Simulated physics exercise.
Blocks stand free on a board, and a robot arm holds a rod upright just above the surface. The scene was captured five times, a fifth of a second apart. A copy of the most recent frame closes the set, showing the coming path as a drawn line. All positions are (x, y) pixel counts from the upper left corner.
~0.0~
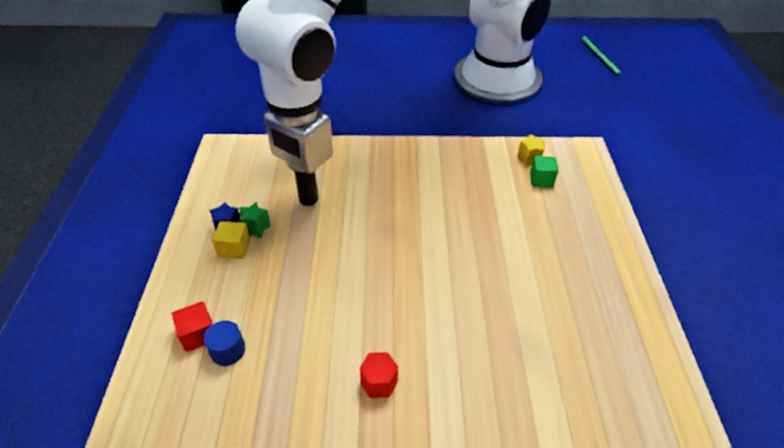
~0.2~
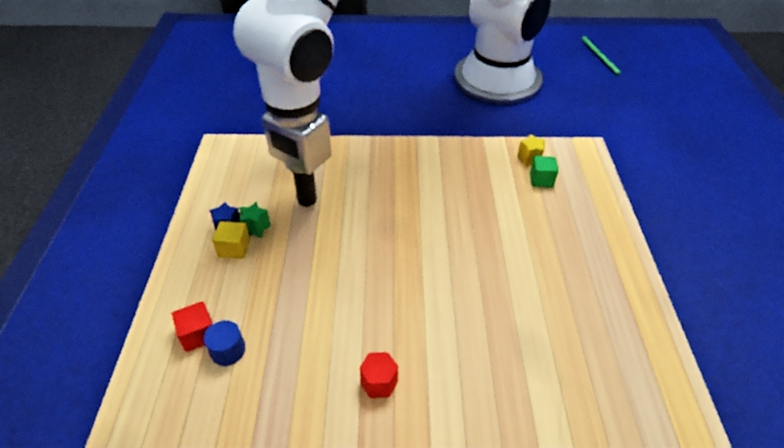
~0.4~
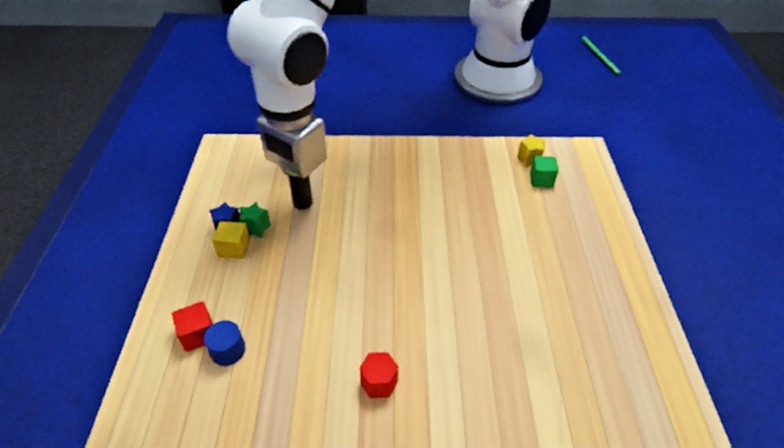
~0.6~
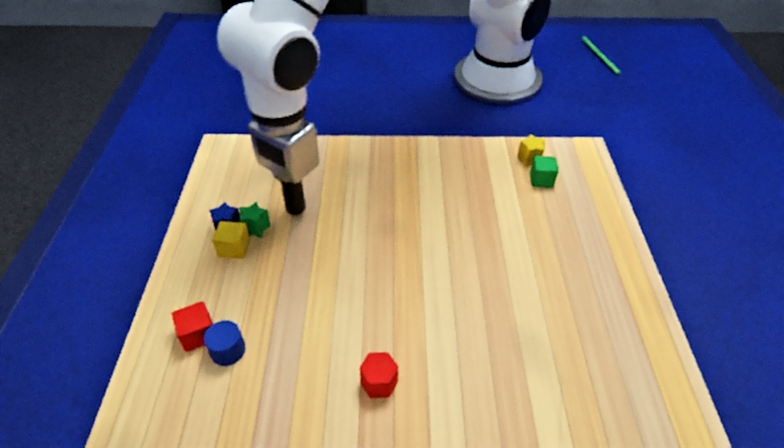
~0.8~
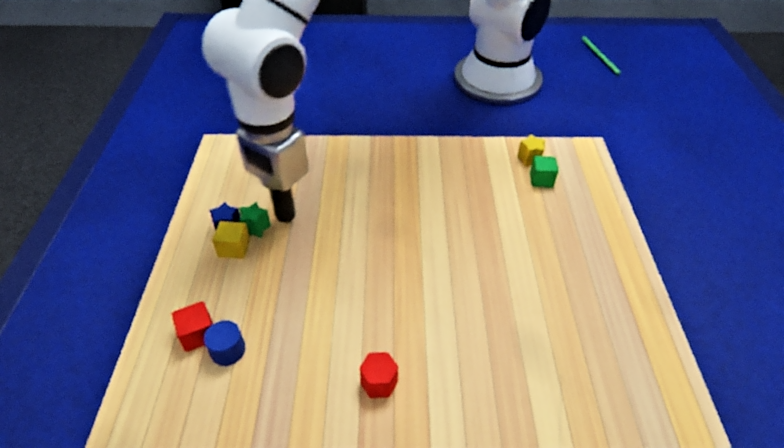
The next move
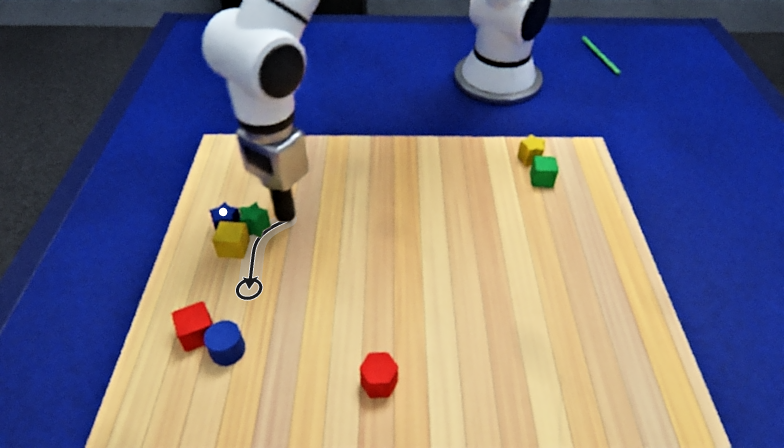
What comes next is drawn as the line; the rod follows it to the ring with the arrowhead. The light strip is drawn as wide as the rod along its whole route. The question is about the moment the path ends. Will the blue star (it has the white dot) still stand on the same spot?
No, that is not what happens.
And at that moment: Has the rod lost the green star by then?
Yes, I think so.
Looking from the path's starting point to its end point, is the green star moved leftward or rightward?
Moves right.
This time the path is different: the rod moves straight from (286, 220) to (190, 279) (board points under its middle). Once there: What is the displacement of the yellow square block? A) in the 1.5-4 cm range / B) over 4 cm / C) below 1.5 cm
My pick is B.
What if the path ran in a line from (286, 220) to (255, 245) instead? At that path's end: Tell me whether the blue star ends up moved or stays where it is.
It gets pushed out of place.
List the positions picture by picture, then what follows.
Lower end of the rod (309, 199), tops of blocks, red square block (191, 318), blue star (223, 212), yellow square block (229, 231), green star (252, 212), in the first picture.
Rod (307, 200), blocks as before, in the second picture.
Rod (303, 203), blocks as before, in the third picture.
Rod (296, 208), blocks as before, in the fourth picture.
Rod (286, 215), red square block (191, 318), blue star (223, 212), yellow square block (229, 231), green star (252, 212), in the fifth picture.
The drawn path runs from (286, 220) by way of (261, 236) and (252, 261) to (249, 289); the dot is on the blue star.
On the path given first. One third of the way, rod (259, 232); blue star (216, 212), turned 25° clockwise; yellow square block (212, 239), turned 15° anticlockwise; green star (235, 220), turned 45° clockwise.
Two thirds of the way, rod (251, 257); blue star (215, 212), turned 30° clockwise; yellow square block (206, 241), turned 25° anticlockwise; green star (232, 224), turned 70° clockwise.
At the end, rod (248, 284); red square block not moved; blue star (215, 212), turned 30° clockwise; yellow square block (206, 241), turned 25° anticlockwise; green star (232, 224), turned 70° clockwise.
